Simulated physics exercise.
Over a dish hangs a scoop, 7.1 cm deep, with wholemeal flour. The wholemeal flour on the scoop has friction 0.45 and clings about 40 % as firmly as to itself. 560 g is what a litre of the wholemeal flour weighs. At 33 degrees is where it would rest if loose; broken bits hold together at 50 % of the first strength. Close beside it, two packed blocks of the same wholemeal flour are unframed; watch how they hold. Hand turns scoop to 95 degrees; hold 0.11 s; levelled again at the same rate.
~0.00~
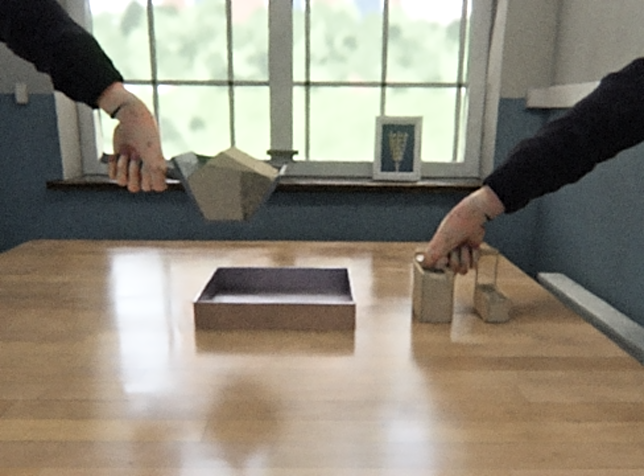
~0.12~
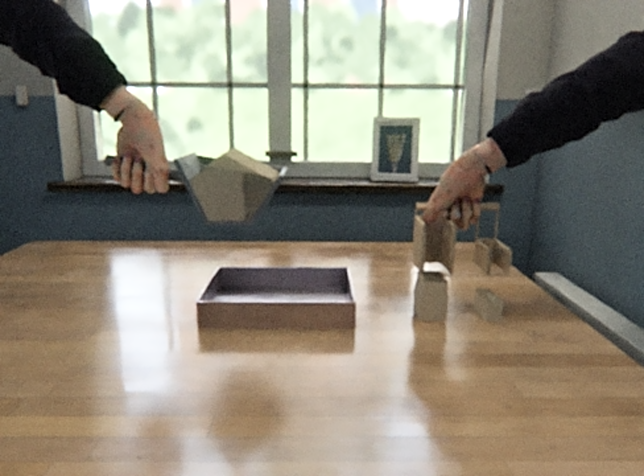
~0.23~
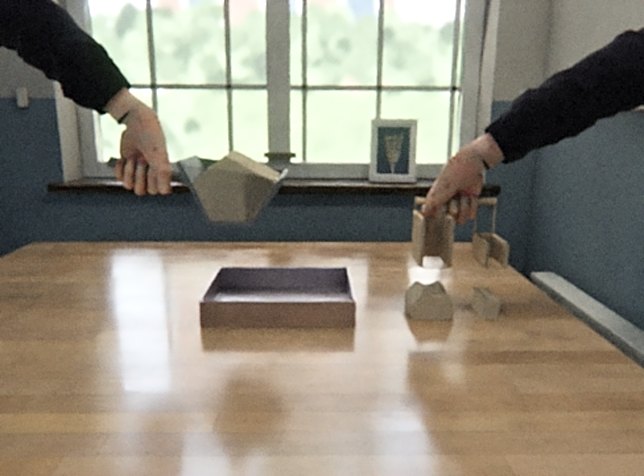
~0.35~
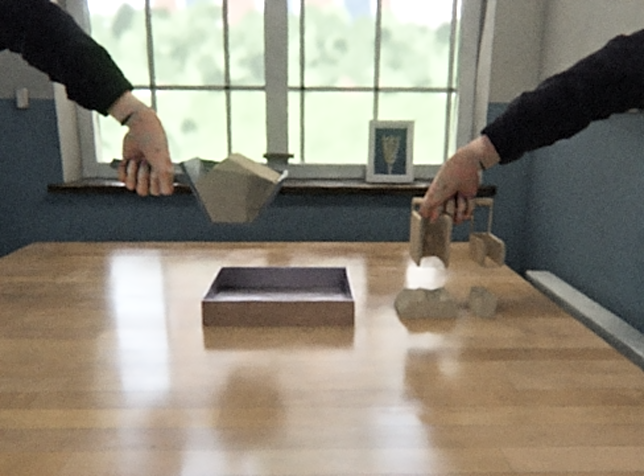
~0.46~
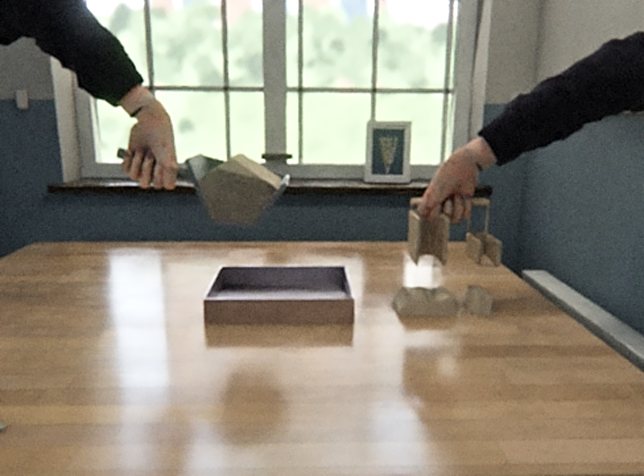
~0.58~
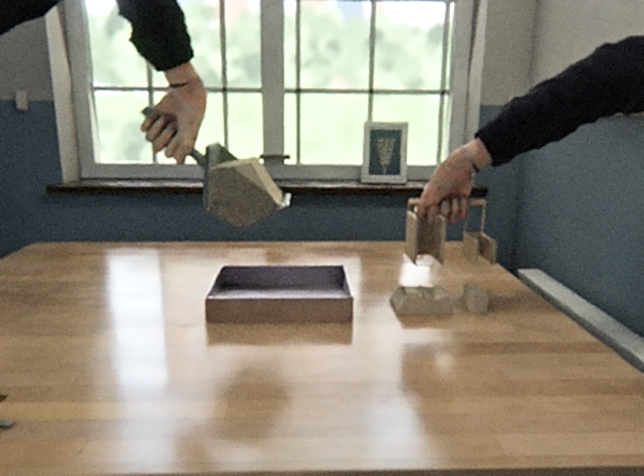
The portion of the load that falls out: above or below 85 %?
Looks like it ends up north of 85 per cent.
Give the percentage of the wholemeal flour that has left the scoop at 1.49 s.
Near 95 per cent.
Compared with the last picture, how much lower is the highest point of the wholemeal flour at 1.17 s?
Some 10.5 cm.
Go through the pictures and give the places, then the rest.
In the first picture, lip at (278, 175), tilt 0 degrees; crest of the wholemeal flour at (224, 153); block heights 7.4 cm, 3.5 cm (left to right).
In the second picture, lip at (279, 176), tilt 0 degrees; crest of the wholemeal flour at (226, 155); block heights 6.9 cm, 3.5 cm (left to right).
In the third picture, lip at (280, 178), tilt 0 degrees; crest of the wholemeal flour at (229, 157); block heights 4.9 cm, 3.5 cm (left to right).
In the fourth picture, lip at (281, 179), tilt 0 degrees; crest of the wholemeal flour at (230, 158); block heights 3.5 cm, 3.5 cm (left to right).
In the fifth picture, lip at (283, 184), tilt 5 degrees; crest of the wholemeal flour at (230, 159); block heights 3.4 cm, 3.5 cm (left to right).
In the sixth picture, lip at (286, 206), tilt 29 degrees; crest of the wholemeal flour at (248, 163); block heights 3.4 cm, 3.5 cm (left to right).
After 0.85 s, the scoop is at 90 degrees and 11 % has left it.
After 1.17 s, the scoop is at 83 degrees and 88 % has left it.
After 1.49 s, the scoop is at 7 degrees and 93 % has left it.
After 1.81 s, the scoop is at 0 degrees and 93 % has left it.
After 1.92 s, the scoop is at 0 degrees and 93 % has left it.
